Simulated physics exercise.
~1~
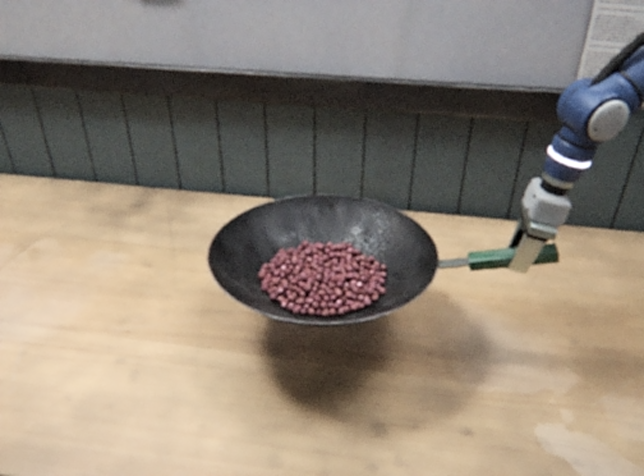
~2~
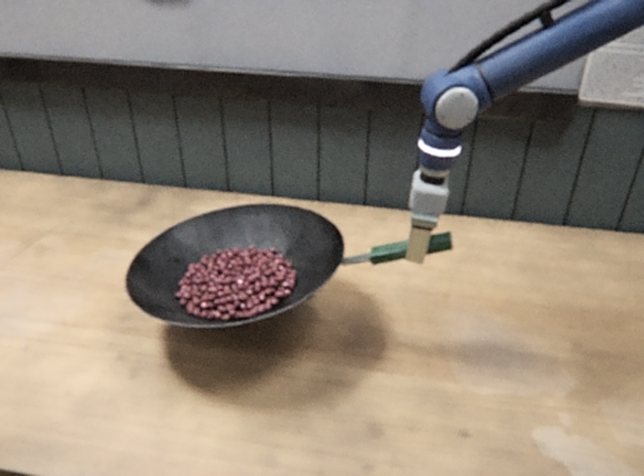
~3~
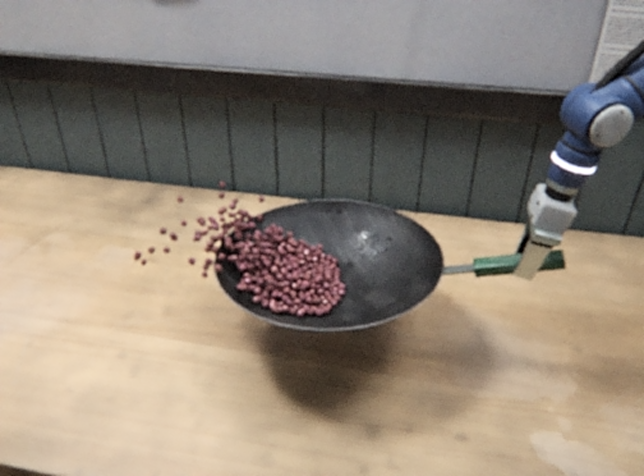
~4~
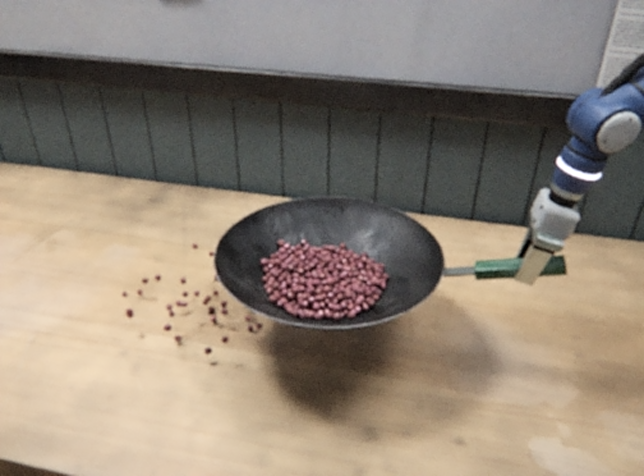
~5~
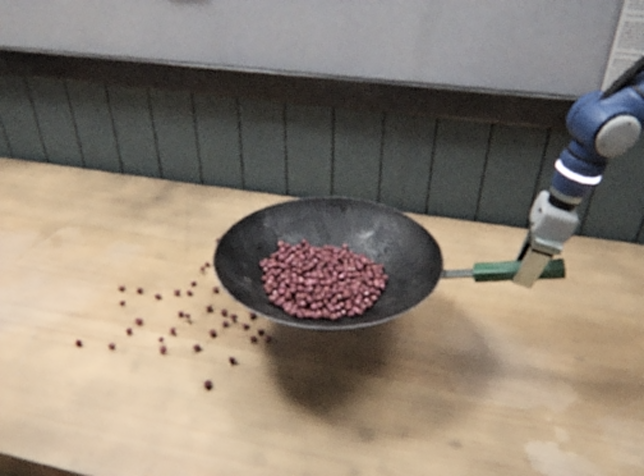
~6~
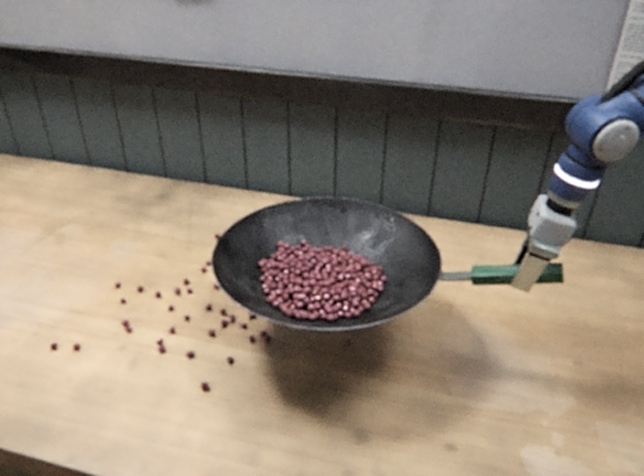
Dark red beads spill onto the table as a robot arm jerks a wok left, then right.
